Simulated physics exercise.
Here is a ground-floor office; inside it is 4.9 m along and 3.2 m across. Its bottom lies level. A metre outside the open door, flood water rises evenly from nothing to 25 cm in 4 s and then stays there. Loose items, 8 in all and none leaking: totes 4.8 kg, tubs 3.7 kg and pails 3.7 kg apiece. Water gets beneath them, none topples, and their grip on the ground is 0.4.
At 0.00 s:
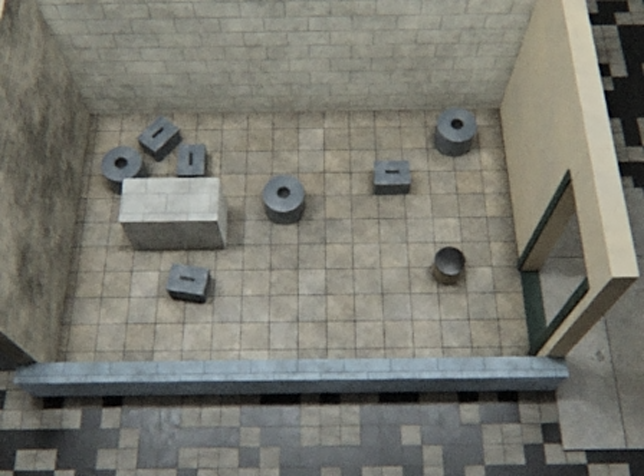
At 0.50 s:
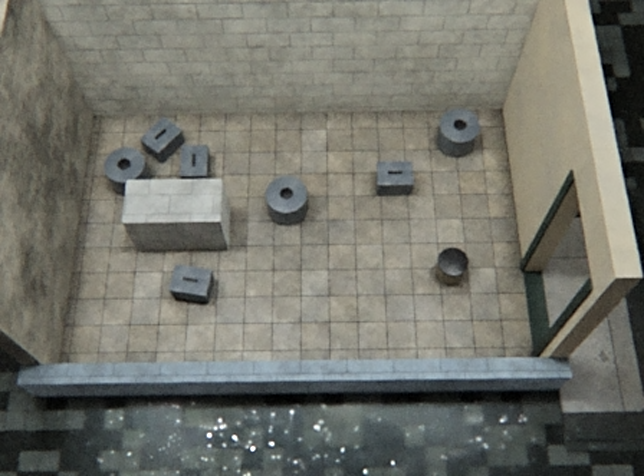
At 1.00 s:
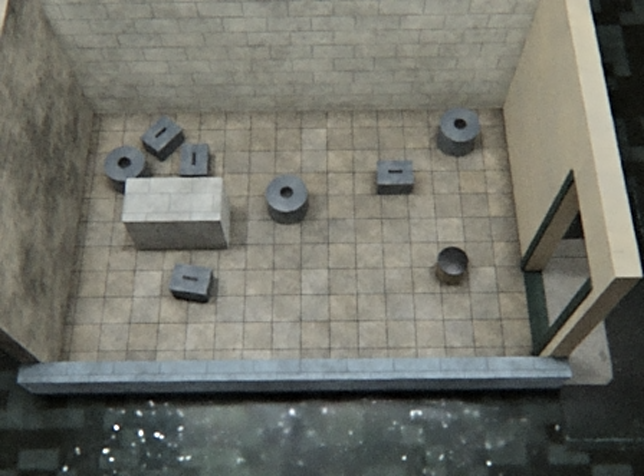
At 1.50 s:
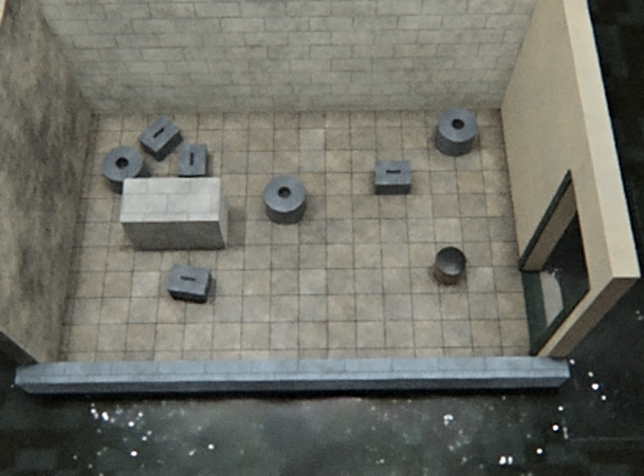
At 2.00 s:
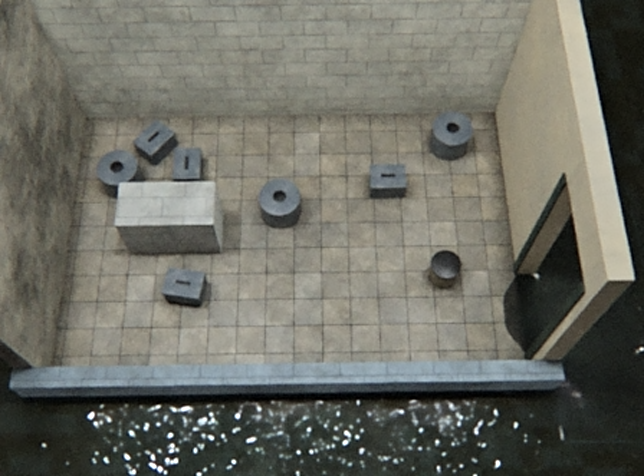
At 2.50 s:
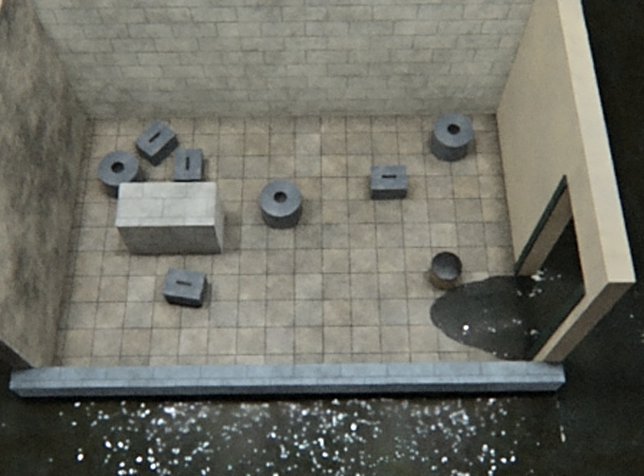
In a tiled room with pale block walls, grey cylindrical and rectangular objects stay still around a light block while dark, glinting water spreads over the ground outside, then enters through the doorway on the right and pools across the nearby floor.
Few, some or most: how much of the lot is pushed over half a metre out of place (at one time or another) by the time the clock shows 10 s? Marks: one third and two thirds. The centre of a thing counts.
It is between one and two thirds.
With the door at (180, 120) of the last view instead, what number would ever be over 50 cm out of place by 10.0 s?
In that case 6 of them.
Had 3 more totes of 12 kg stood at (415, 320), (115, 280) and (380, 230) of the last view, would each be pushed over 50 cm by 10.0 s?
In turn: More, past it, short of it.
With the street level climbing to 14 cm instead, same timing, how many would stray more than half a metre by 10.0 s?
Then 2.
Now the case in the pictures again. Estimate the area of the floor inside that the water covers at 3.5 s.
About 3.0 m2.
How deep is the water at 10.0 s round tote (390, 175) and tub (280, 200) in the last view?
About 5 and 12 cm.
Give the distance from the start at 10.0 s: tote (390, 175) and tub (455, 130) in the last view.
In turn: 30 cm, 5 cm.
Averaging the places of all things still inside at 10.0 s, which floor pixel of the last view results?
At about (254, 160).
After 3.5 s 0 of 8 are over 50 cm from their spots; 0 afloat.
After 4.5 s 1 of 8 are over 50 cm from their spots; 0 afloat.
After 7.0 s 3 of 8 are over 50 cm from their spots; 2 afloat.
After 10.0 s 3 of 8 are over 50 cm from their spots, and 3 have been at some point; 7 afloat.
